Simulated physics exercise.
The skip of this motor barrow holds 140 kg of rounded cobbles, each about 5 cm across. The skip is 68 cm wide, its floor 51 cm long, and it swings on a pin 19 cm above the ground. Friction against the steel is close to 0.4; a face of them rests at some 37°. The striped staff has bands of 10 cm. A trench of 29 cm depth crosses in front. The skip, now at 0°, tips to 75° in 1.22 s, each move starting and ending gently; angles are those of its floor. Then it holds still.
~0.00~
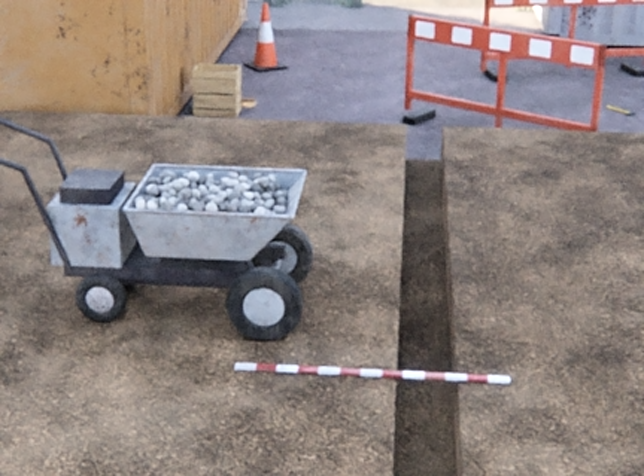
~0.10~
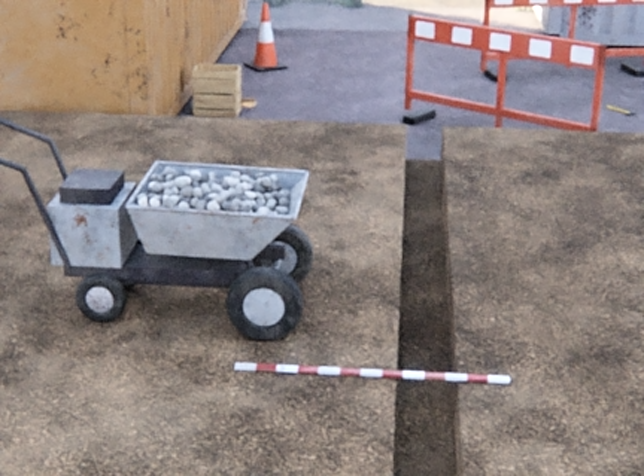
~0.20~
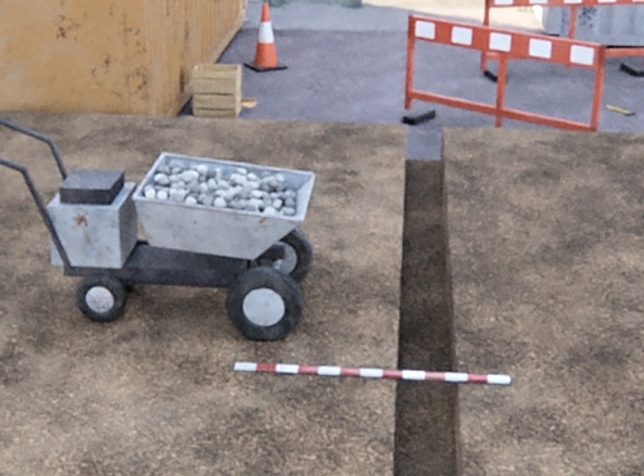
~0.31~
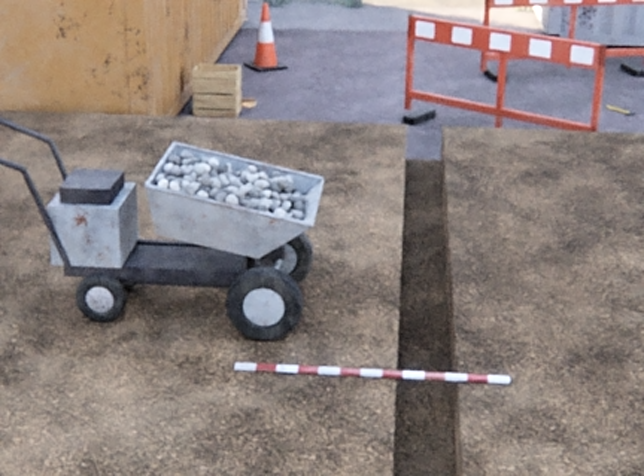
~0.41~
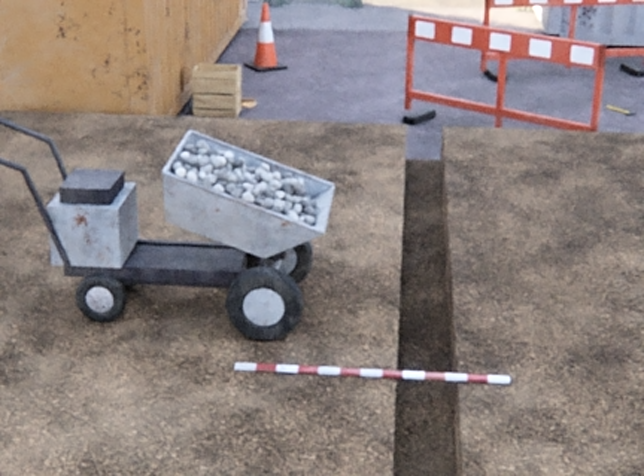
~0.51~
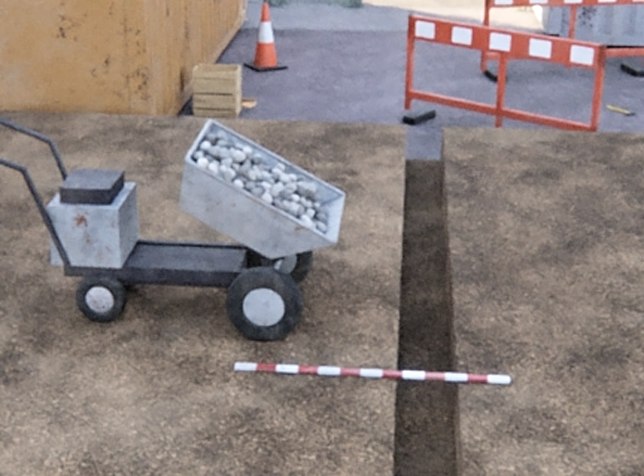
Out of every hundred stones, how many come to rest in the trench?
Some 88 per cent of it.
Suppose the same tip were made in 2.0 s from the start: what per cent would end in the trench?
It would be near 90 per cent.
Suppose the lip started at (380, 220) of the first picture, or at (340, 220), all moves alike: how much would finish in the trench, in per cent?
About 15 and 60 per cent.
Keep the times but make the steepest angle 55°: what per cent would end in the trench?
In that case some 50 per cent.
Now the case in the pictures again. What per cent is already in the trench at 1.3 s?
Some 50 per cent.
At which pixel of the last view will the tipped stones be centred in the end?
Near (422, 347).
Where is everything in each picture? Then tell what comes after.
In the first picture, lip at (292, 217), floor tilted 0°, highest stones at (217, 182).
In the second picture, the skip is at 1°, its lip at (295, 218); the top of the load is at (208, 180); the stones move at 0.2 m/s on average.
In the third picture, lip at (302, 221), floor tilted 6°, highest stones at (196, 173); the stones move at 0.5 m/s on average.
In the fourth picture, the skip is at 12°, its lip at (312, 226); the top of the load is at (190, 163); the stones move at 0.6 m/s on average.
In the fifth picture, the skip is at 20°, its lip at (324, 233); the top of the load is at (201, 153); the stones move at 0.7 m/s on average.
In the sixth picture, the skip is at 28°, its lip at (336, 243); the top of the load is at (216, 143); the stones move at 0.8 m/s on average.
After 0.9 s the floor is at 64°; 98 % in the skip, 2 % short of the trench; the foremost stones are at (384, 274).
After 1.3 s the floor is at 75°; 36 % in the skip, 13 % short of the trench, 51 % in the trench, 1 % past the trench; the foremost stones are at (461, 342).
After 1.7 s the floor is at 75°; 7 % in the skip, 14 % short of the trench, 78 % in the trench, 1 % past the trench; the foremost stones are at (512, 330).
After 3.6 s the floor is at 75°; 0 % in the skip, 10 % short of the trench, 88 % in the trench, 1 % past the trench; the foremost stones are at (530, 330).
